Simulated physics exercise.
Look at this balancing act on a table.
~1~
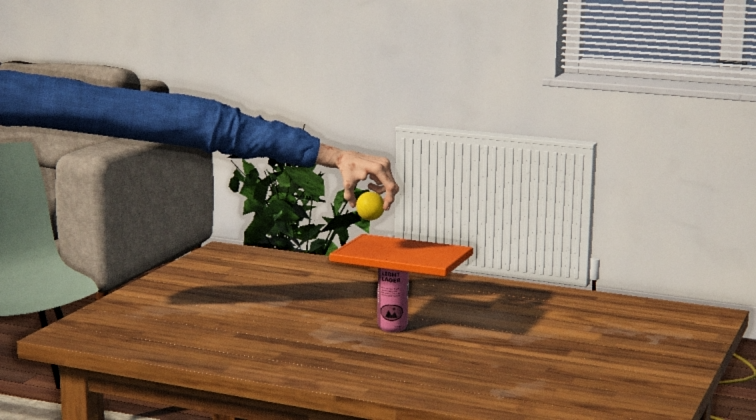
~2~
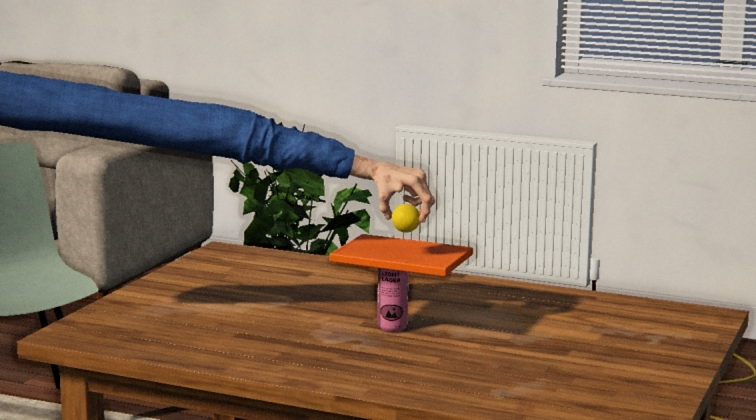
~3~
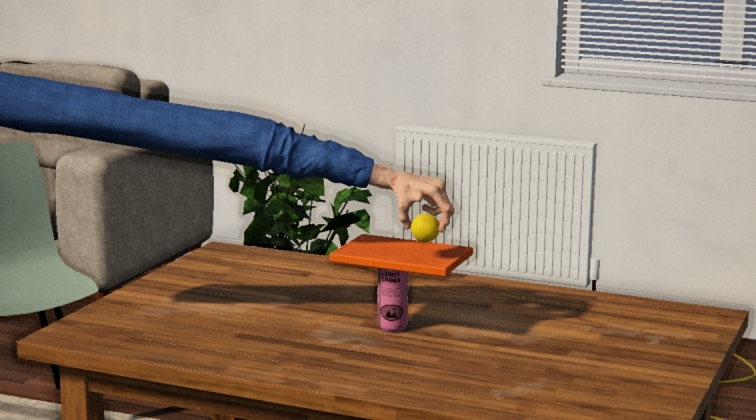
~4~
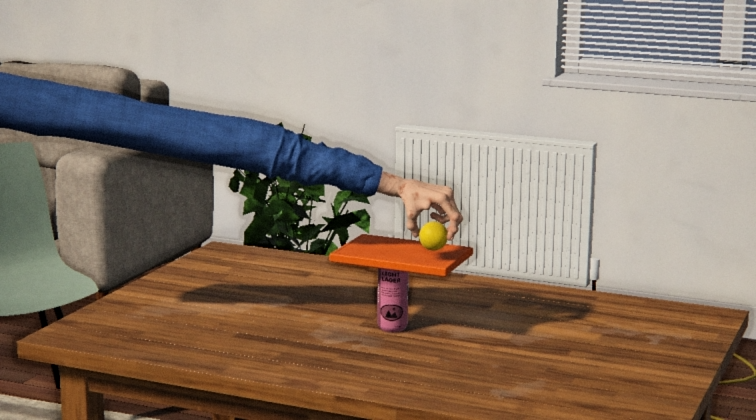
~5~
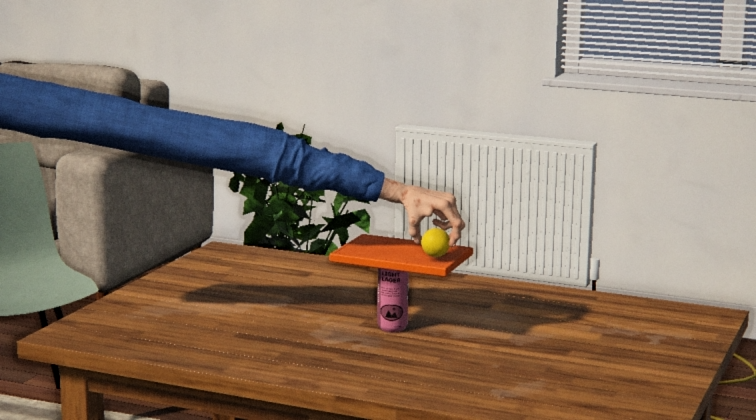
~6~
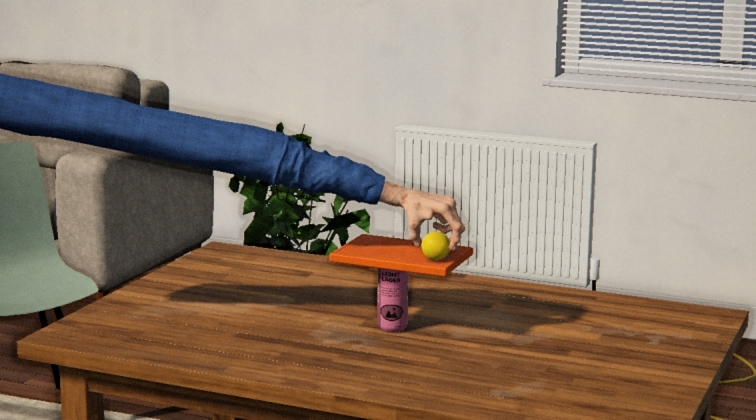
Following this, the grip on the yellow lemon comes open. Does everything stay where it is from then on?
No, something drops.
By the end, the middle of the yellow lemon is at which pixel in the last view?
End position in the final view: Approximately (439, 330).
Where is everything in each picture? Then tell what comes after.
Still above its spot; yellow lemon (370, 206); orange lid (402, 254), in the first picture.
Still above its spot; yellow lemon (406, 218); orange lid (402, 254), in the second picture.
Still above its spot; yellow lemon (425, 228); orange lid (402, 254), in the third picture.
Still above its spot; yellow lemon (434, 236); orange lid (402, 254), in the fourth picture.
Still above its spot; yellow lemon (436, 243); orange lid (402, 254), in the fifth picture.
In place under the hand; yellow lemon (436, 246); orange lid (402, 254), in the sixth picture.
Then, 0.40 s later than the last frame, yellow lemon now fallen; orange lid on its side.
Then, 0.60 s later than the last frame, orange lid now fallen.
When it is over, fallen, orange lid and yellow lemon; pink can as before. End places, in pixels of the last picture, yellow lemon near (439, 330). The stack gives way.
